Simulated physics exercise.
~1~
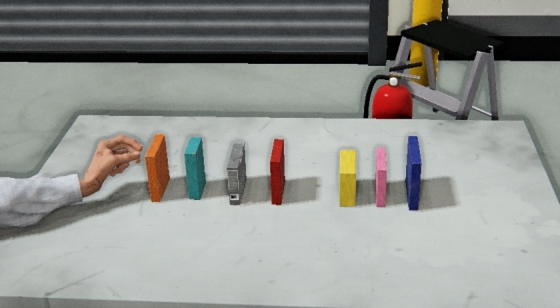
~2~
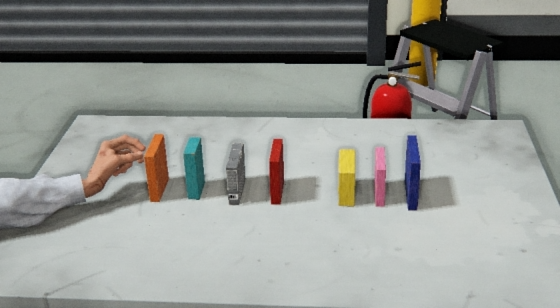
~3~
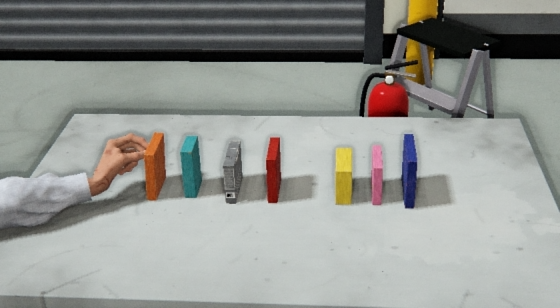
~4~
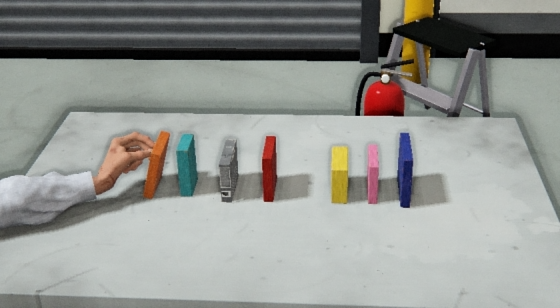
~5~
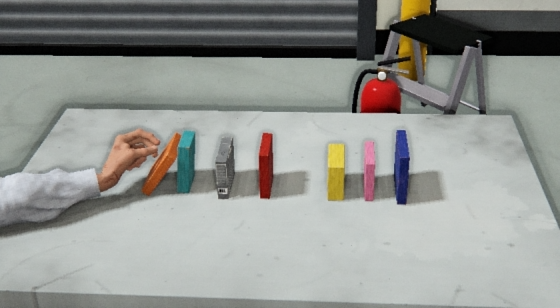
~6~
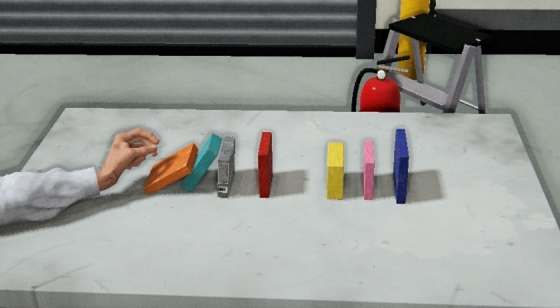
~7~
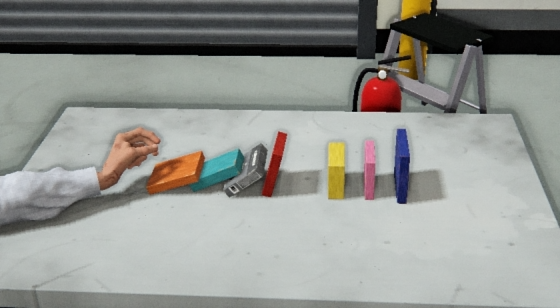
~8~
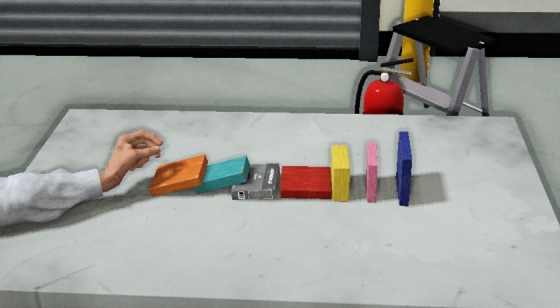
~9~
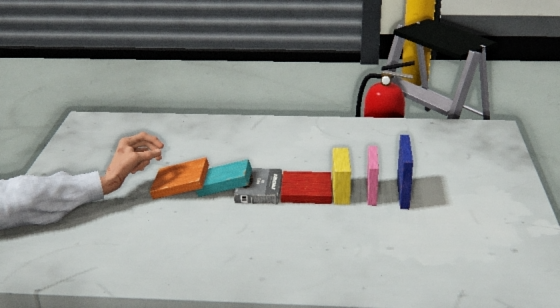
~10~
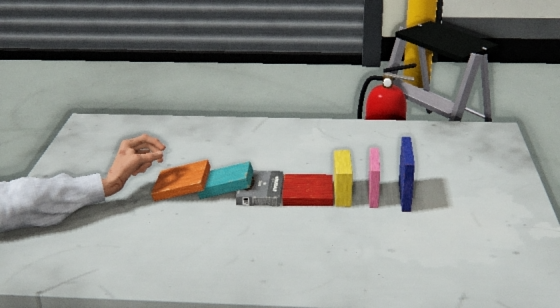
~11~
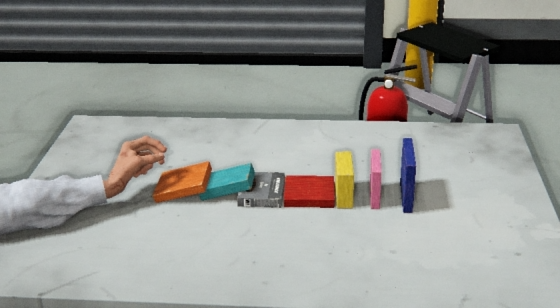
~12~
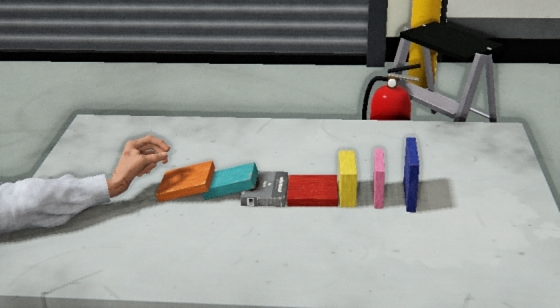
A hand tips the orange block, toppling turquoise, grey and red, while three blocks stay standing.
